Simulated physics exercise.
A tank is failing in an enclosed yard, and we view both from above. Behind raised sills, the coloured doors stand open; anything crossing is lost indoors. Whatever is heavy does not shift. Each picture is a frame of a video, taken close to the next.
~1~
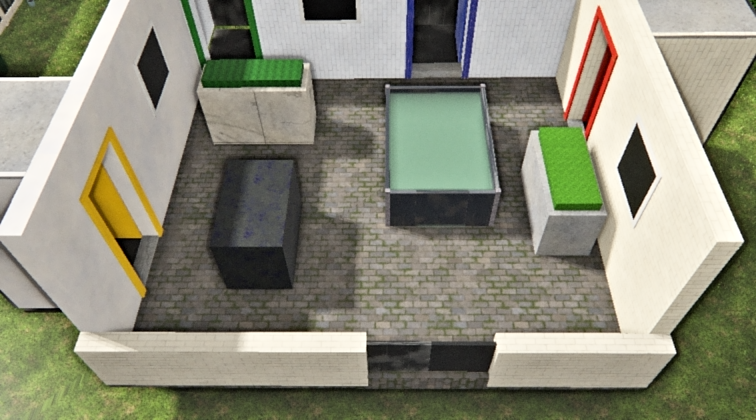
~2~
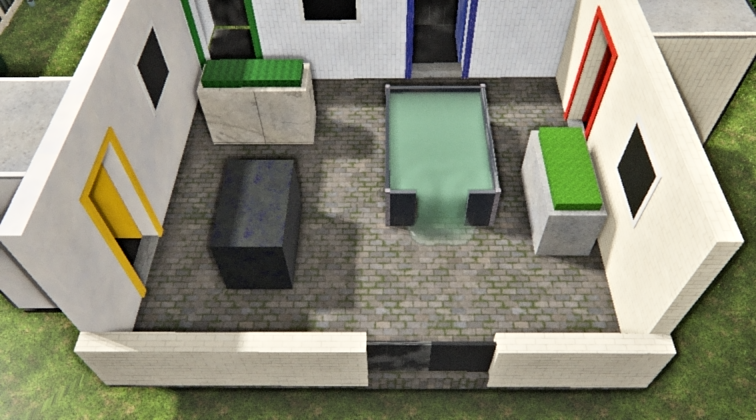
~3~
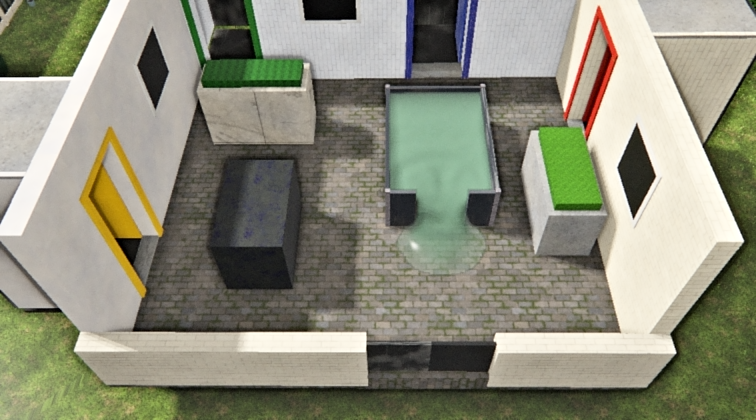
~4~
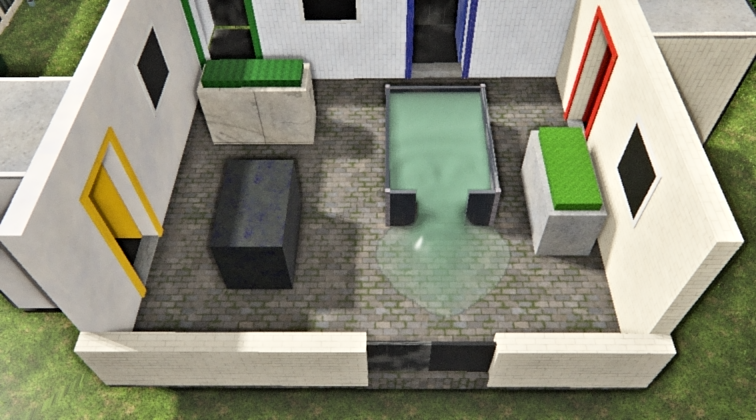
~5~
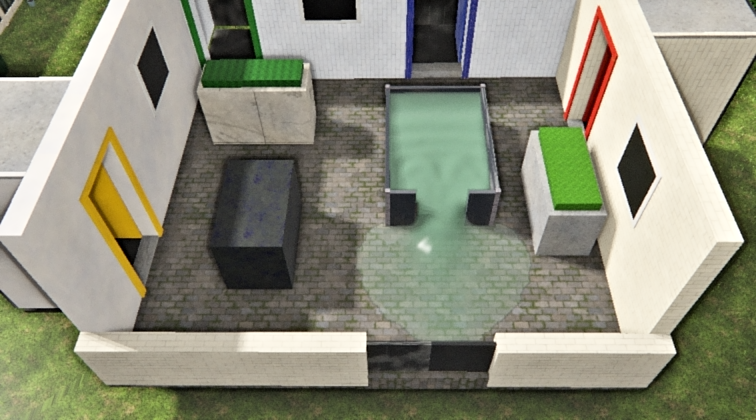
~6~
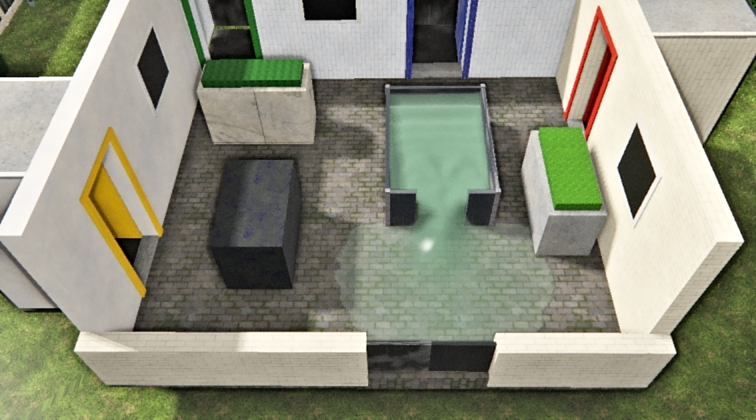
A walled yard paved with grey brick, with grass outside, is seen from a high, fixed viewpoint above its low front wall. A glass-sided tank of pale green water stands right of centre, between a dark block at left and a green-topped pale block at right, with yellow, green, blue and red doorframes around. The tank's near side opens in the middle, and water pours out, spreading forward and sideways across the paving to the front wall.
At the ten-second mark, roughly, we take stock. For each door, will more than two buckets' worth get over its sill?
One by one: The red door swallows an okay amount of water; the yellow door swallows too much water; the blue door swallows an okay amount of water; the green door swallows an okay amount of water.
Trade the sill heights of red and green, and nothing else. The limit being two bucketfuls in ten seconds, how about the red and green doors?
You'd find the red door stays short and the green door tops the limit.
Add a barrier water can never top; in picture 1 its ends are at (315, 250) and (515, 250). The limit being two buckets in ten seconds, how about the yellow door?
Yellow door: Undershoots.
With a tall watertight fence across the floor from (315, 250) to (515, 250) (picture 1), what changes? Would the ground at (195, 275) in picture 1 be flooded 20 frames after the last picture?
Answer: That point is left unsoaked.
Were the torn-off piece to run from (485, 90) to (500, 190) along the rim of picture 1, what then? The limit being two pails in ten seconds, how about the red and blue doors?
Lab note - red door tops the mark, blue door stays short of it.
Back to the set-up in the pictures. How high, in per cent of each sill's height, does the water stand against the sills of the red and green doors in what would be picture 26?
Some 120 percent, then some 0 percent.
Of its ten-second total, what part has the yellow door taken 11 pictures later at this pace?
Share at that point: Roughly 0 %.
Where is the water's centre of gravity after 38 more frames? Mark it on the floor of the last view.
Around pixel (395, 238).
A moment on, water covers 25 % of the floor; the red door not reached, the yellow door not reached, the blue door not reached, the green door not reached.
Next, water covers 30 % of the floor; the red door not reached, the yellow door not reached, the blue door not reached, the green door not reached.
Then, water covers 40 % of the floor; the red door wet at the sill, nothing in, the yellow door under two buckets in, the blue door not reached, the green door not reached.
Later, water covers 70 % of the floor; the red door under two buckets in, the yellow door over two buckets in, the blue door wet at the sill, nothing in, the green door wet at the sill, nothing in.
In the end, water covers 95 % of the floor; the red door under two buckets in, the yellow door far over two buckets in, the blue door wet at the sill, nothing in, the green door under two buckets in.
